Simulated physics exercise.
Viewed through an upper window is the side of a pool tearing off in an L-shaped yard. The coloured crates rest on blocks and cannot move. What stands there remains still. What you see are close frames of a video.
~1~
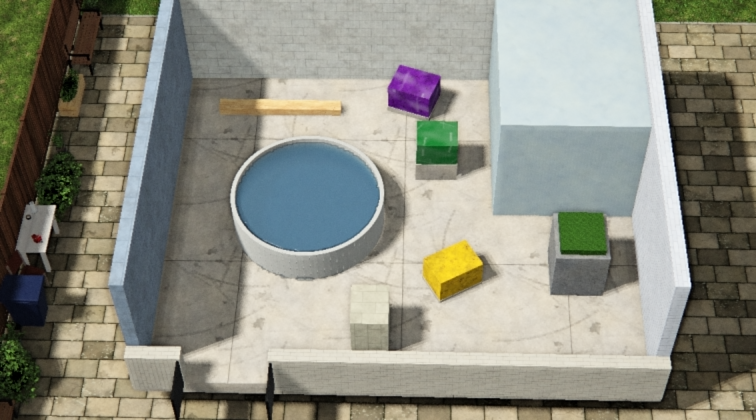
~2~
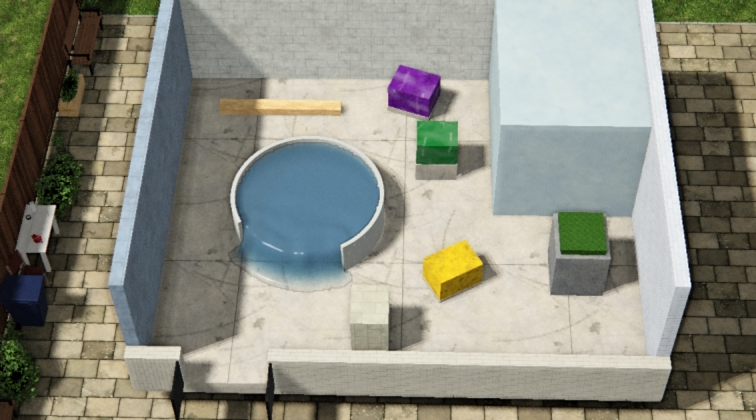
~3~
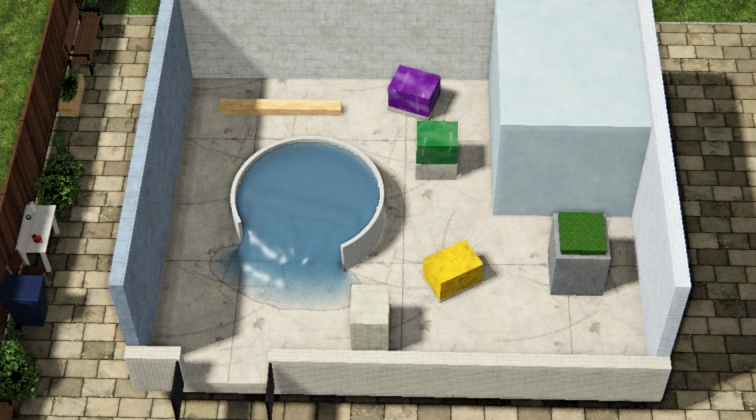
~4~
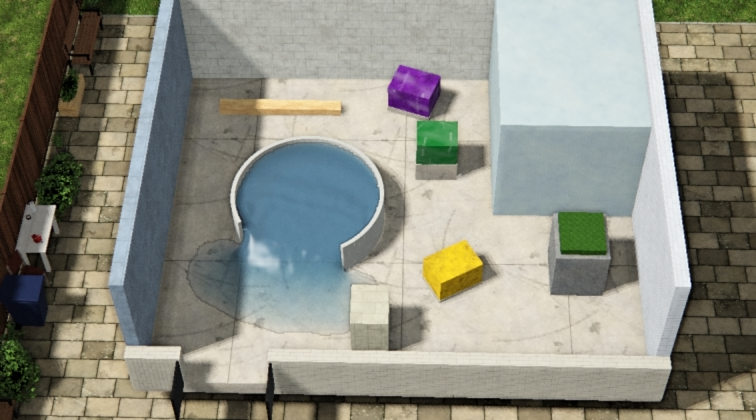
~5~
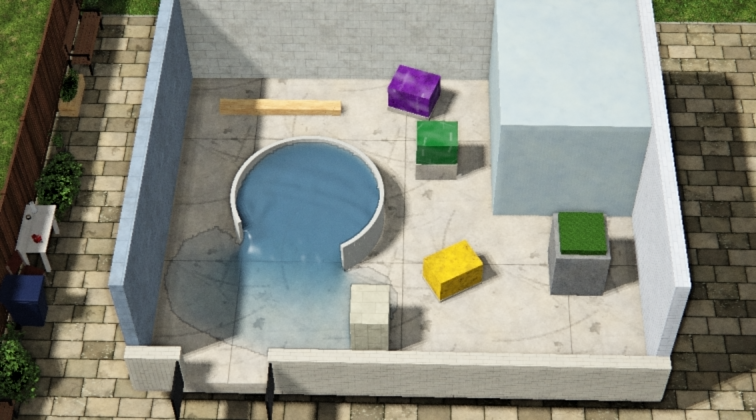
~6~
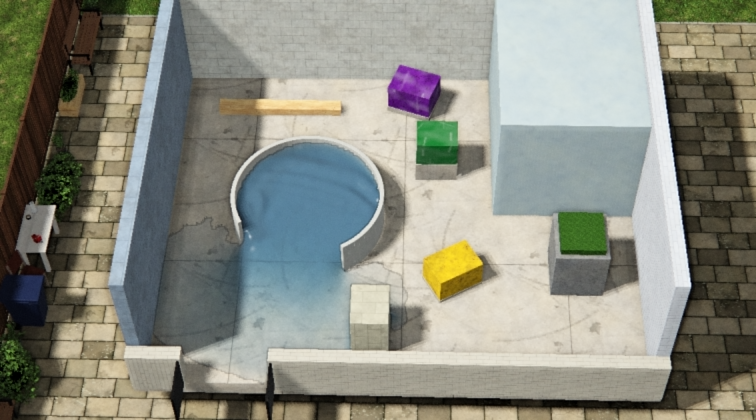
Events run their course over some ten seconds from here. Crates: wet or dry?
Yellow crate, wet; green crate, dry; purple crate, dry.
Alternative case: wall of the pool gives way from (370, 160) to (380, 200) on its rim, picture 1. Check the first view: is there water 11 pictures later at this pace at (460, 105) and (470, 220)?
First spot swamped, second spot swamped.
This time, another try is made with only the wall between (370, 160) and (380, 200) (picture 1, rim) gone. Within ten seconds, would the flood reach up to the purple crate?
In my view the purple one gets reached.
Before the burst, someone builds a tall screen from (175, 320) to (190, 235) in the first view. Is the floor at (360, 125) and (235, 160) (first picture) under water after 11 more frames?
In order, I'd call them bare and bare.
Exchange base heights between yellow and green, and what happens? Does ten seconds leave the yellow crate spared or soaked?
I'd expect the yellow crate to be unaffected.
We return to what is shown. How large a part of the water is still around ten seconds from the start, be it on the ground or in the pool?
54 percent or thereabouts.
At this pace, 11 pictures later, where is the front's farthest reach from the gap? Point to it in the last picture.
By then the tip should be at about (519, 375).
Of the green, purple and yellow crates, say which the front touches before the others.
The one in yellow, then.
A moment on, water covers 25 % of the floor; the yellow crate water round its plinth, the green crate not reached, the purple crate not reached.
Next, water covers 30 % of the floor; the yellow crate water round its plinth, the green crate not reached, the purple crate not reached.
Then, water covers 45 % of the floor; the yellow crate water round its plinth, the green crate not reached, the purple crate not reached.
Later, water covers 70 % of the floor; the yellow crate water round its plinth, the green crate water round its plinth, the purple crate not reached.
In the end, water covers 95 % of the floor; the yellow crate was topped, the green crate stayed above the water, the purple crate stayed above the water.
